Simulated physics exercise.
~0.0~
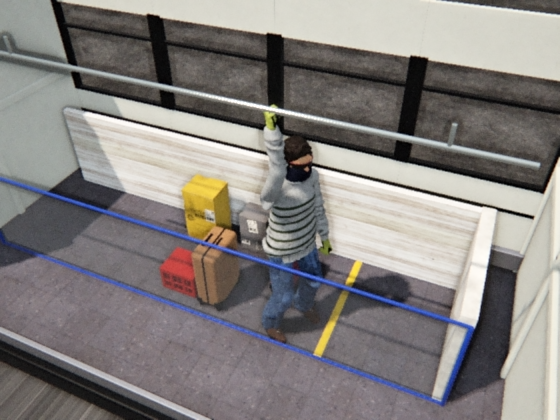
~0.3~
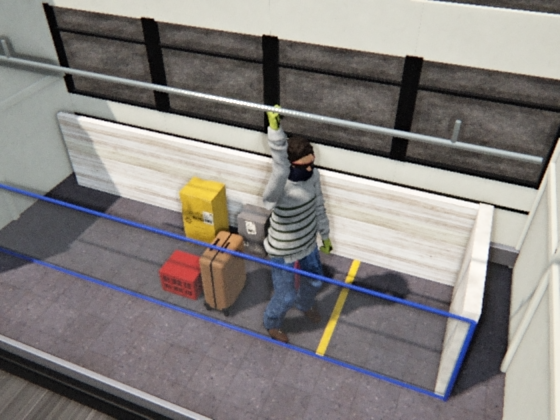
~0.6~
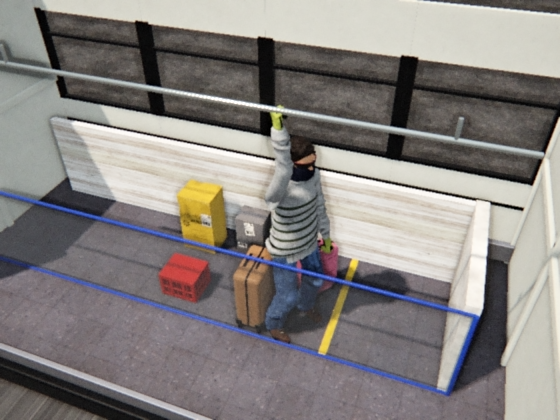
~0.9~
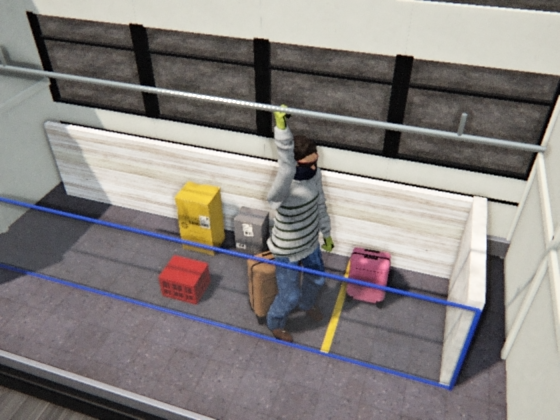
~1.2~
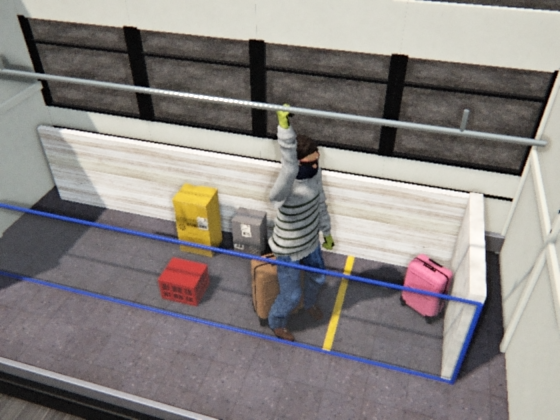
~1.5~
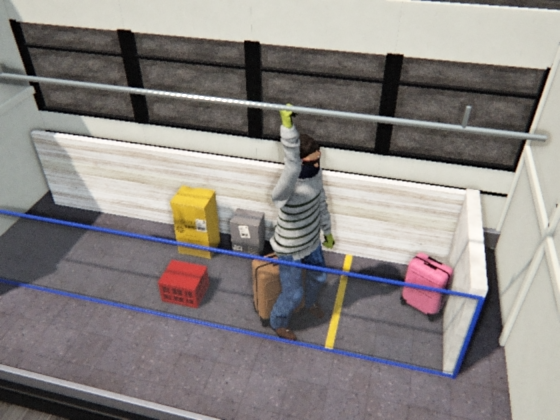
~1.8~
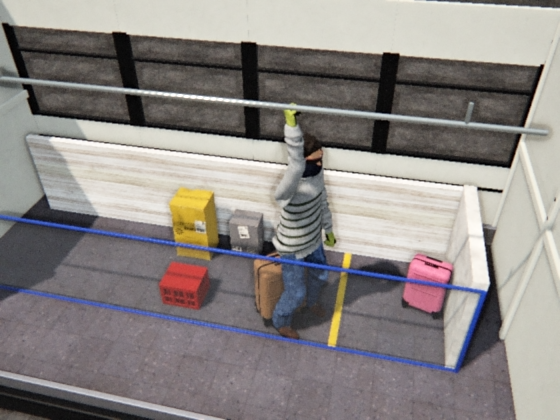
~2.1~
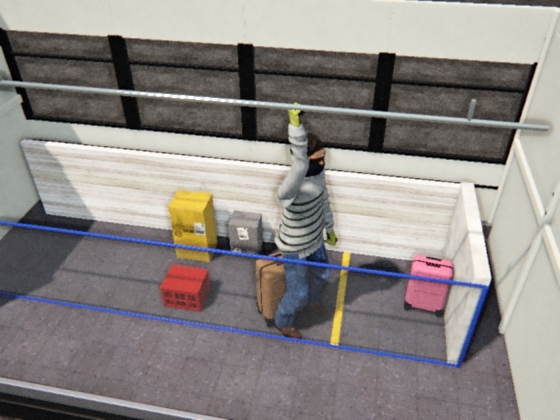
Pink suitcase sliding right across a yellow floor line near a masked traveller holding an overhead rail, brown case stopping short.
